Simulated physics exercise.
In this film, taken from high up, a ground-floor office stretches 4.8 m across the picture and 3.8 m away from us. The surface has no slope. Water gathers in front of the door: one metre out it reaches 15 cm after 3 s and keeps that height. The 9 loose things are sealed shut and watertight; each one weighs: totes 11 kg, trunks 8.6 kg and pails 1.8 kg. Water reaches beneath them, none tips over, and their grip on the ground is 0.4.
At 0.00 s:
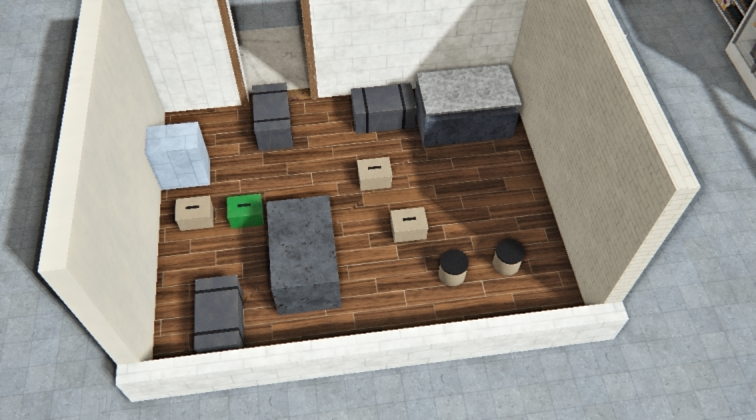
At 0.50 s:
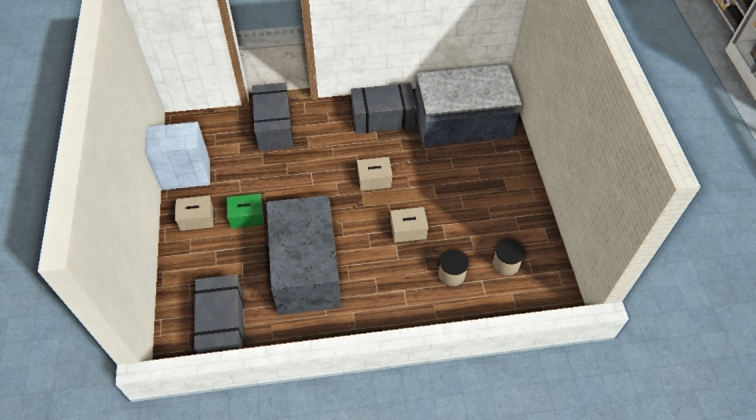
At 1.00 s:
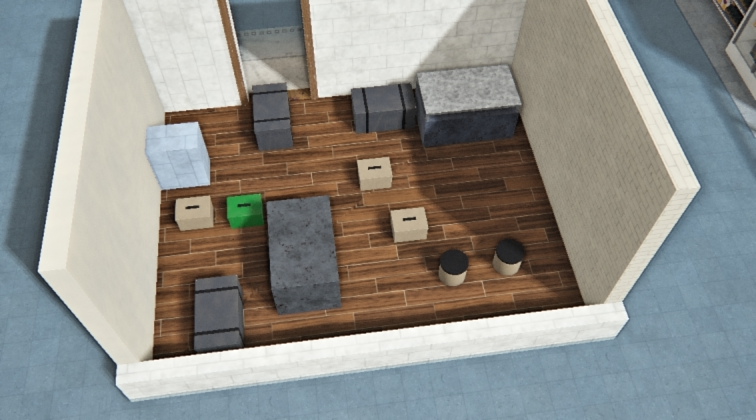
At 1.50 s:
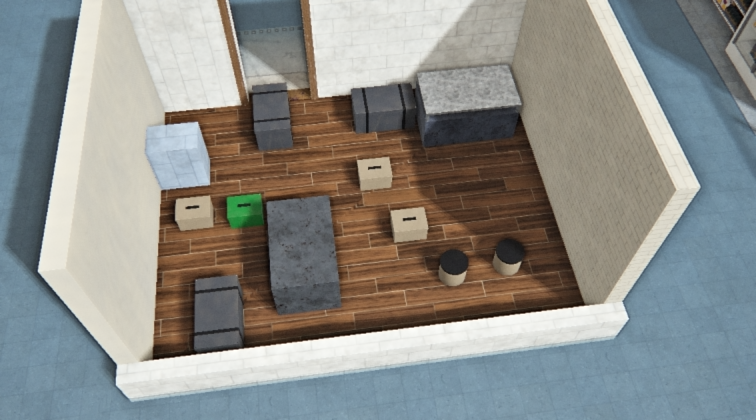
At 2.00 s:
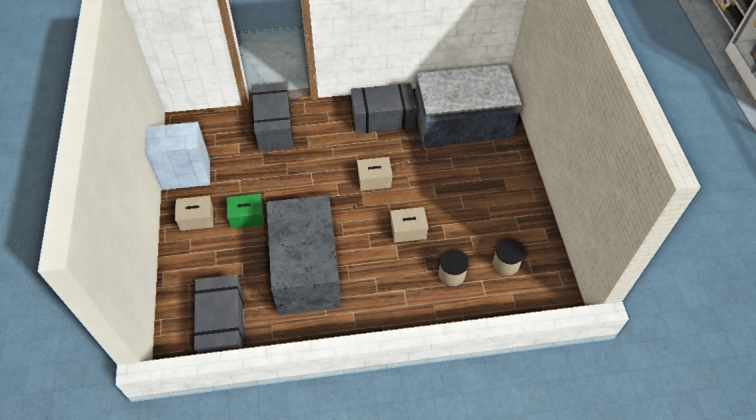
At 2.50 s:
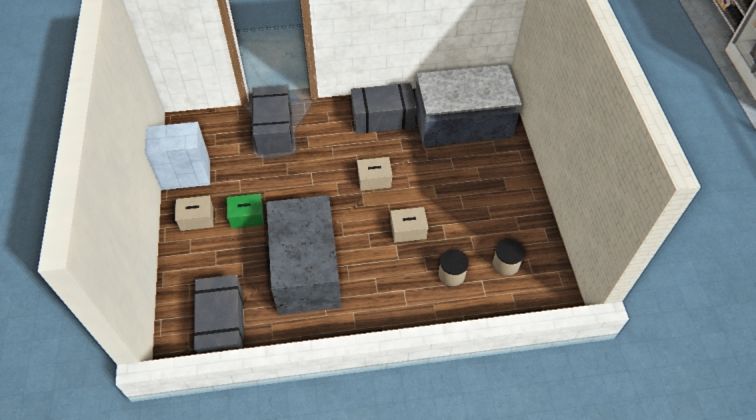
A wood-floored room with pale walls, its top open, is seen from high up through a camera that stays still. A dark grey slab-like block lies near the middle beside a small green box, with tan boxes, dark trunks, a pale blue cube at left, a speckled-top counter at back right and two black-topped pails at lower right. Bluish water gathers outside the back doorway, then a thin sheet slips inside around the trunk there, while everything else looks still.
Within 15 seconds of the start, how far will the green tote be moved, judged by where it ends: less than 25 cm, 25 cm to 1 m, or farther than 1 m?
I expect it goes a modest distance.
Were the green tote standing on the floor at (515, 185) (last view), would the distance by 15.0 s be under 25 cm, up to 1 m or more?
Answer: It scarcely moves.
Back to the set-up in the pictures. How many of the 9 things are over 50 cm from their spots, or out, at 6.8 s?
By that point, 1.
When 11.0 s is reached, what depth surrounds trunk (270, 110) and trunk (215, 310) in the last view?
Depth approx. 6 cm / 5 cm.
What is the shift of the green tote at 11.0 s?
40 cm or so by then.
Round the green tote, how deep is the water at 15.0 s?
9 cm, roughly.
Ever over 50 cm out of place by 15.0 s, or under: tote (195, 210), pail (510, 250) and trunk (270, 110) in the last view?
Going one by one, I get above, above and above.
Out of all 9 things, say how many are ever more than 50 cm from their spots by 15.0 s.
I make it 3.
After 3.5 s the green tote is near (244, 206), 0.0 m from its start, aground; 0 afloat.
After 6.8 s the green tote is near (243, 209), 0.0 m from its start, aground; 1 afloat.
After 11.0 s the green tote is near (235, 236), 0.4 m from its start, aground; 3 afloat.
After 15.0 s the green tote is near (233, 240), 0.5 m from its start, aground; 5 afloat.
